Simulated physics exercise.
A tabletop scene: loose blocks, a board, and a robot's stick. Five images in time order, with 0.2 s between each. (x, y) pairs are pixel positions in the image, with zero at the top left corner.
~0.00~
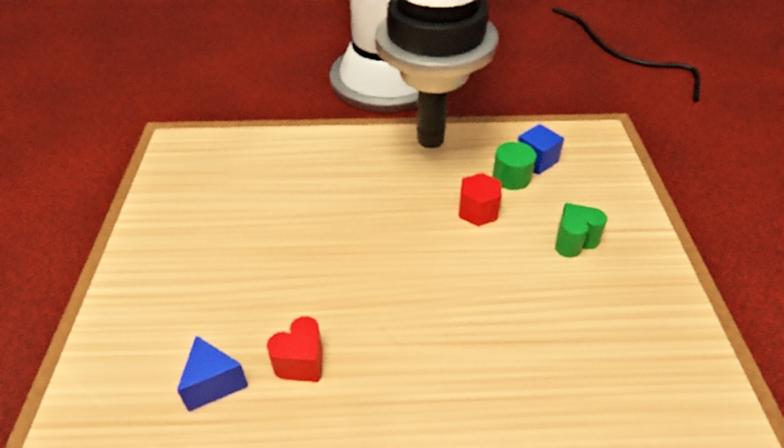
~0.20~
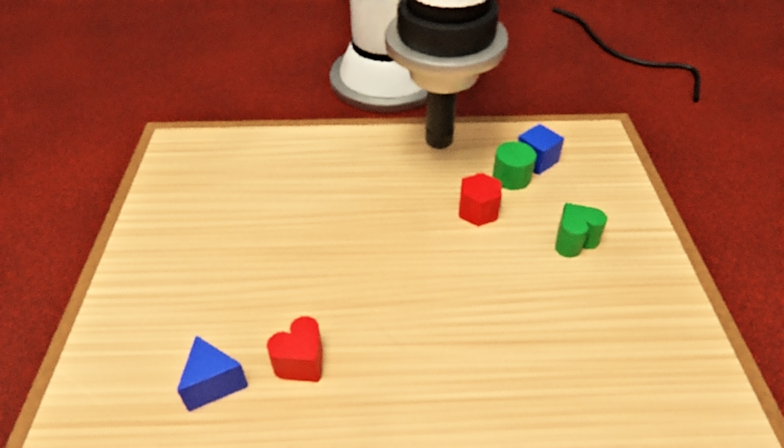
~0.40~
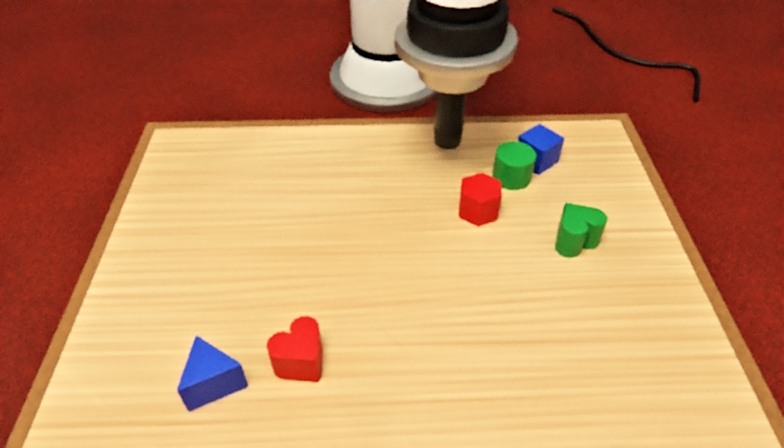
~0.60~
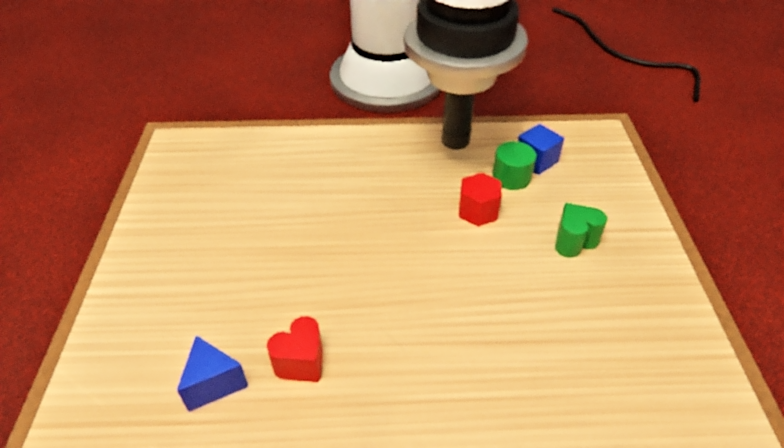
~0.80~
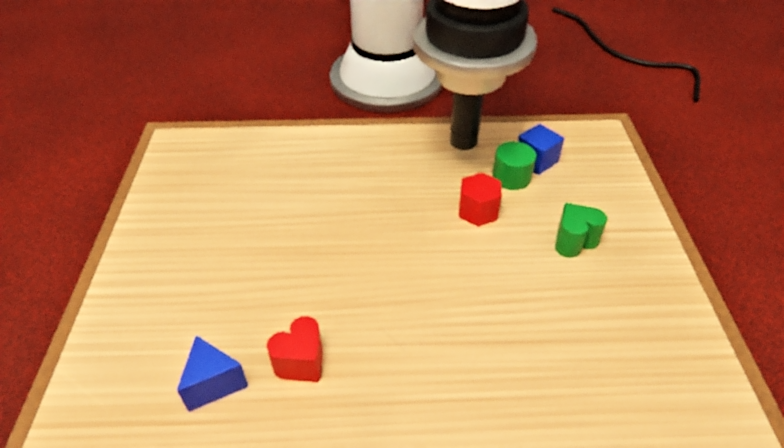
The clip opens on a wooden board holding red, green and blue blocks, with a robot arm's dark stick pointing down near the far edge. The stick slides a short way right in small, steady shifts, nearing the green disc, while all the blocks stay still.
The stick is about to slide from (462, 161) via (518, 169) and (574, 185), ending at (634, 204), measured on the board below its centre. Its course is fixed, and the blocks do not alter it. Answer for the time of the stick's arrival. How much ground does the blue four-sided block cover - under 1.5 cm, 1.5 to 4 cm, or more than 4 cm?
Between 1.5 and 4 cm.
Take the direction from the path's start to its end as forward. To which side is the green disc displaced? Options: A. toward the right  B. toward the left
I choose A.
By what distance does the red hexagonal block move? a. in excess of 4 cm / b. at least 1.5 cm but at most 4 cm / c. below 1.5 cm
c
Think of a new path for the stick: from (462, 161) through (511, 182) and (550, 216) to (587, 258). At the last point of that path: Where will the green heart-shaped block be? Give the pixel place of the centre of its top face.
It ends at (630, 258).
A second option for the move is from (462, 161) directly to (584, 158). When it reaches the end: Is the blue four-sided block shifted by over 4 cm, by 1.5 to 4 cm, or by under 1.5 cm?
Its displacement is above 4 cm.
What follows on the original path. One third of the way, stick at (522, 151); green disc at (544, 164); blue four-sided block at (549, 135).
Two thirds of the way, stick at (581, 167); green disc at (576, 183); blue four-sided block at (566, 135), turned 30° anticlockwise.
At the end, stick at (641, 186); red hexagonal block still; green disc at (582, 184); blue four-sided block at (566, 135), turned 30° anticlockwise.
